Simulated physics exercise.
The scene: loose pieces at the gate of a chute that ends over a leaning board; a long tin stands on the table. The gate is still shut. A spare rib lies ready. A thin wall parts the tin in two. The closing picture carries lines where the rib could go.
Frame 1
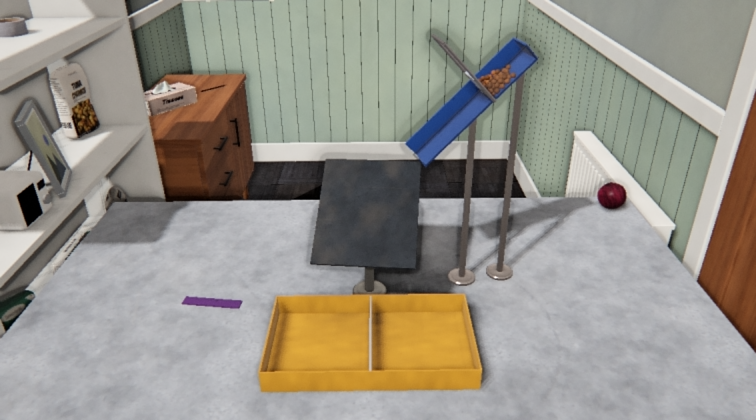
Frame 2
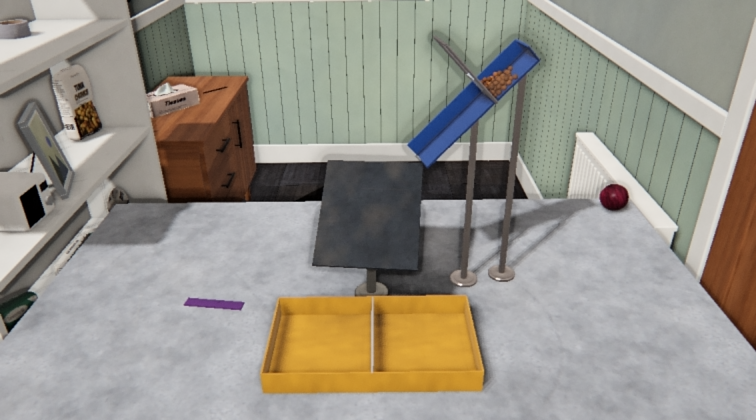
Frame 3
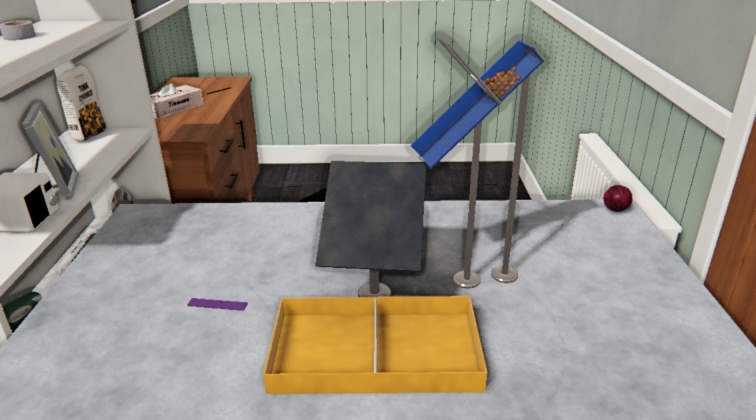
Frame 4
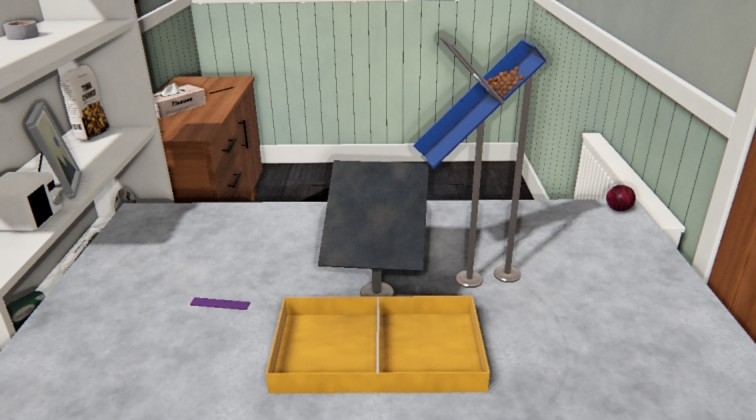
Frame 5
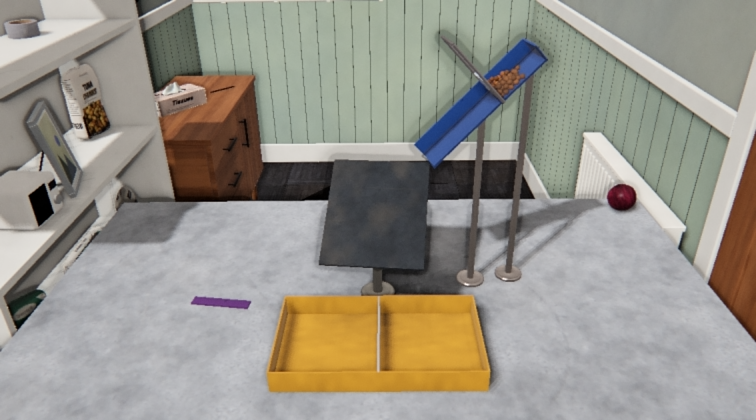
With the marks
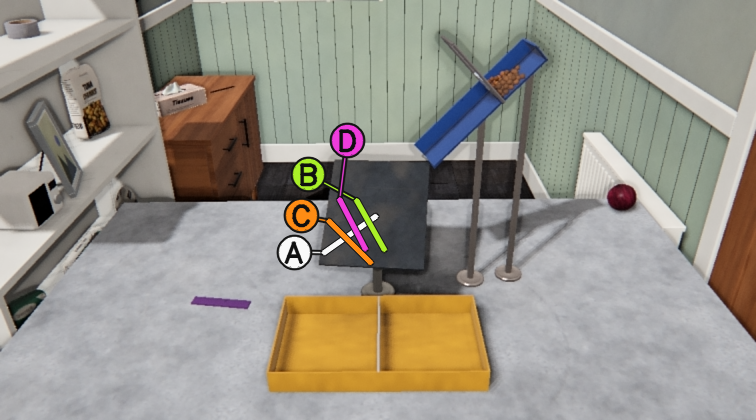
On a grey tabletop, brown pieces sitting still in a raised blue chute above a dark tilted board and divided yellow tray, view drifting slightly.
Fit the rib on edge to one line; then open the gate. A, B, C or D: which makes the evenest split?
Line D.
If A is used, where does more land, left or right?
The left half.
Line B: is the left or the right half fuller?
More lands on the right.
On the marked copy, line A from (375, 216) to (324, 252); line B from (356, 200) to (384, 249); line C from (328, 221) to (370, 262); line D from (339, 199) to (365, 248).
For line A, of what is caught, all but a few in the left half, a small share in the right.
For line B, of what is caught, a small share in the left half, all but a few in the right.
For line C, of what is caught, a small share in the left half, the bulk in the right.
For line D, of what is caught, close to a third in the left half, close to two thirds in the right.
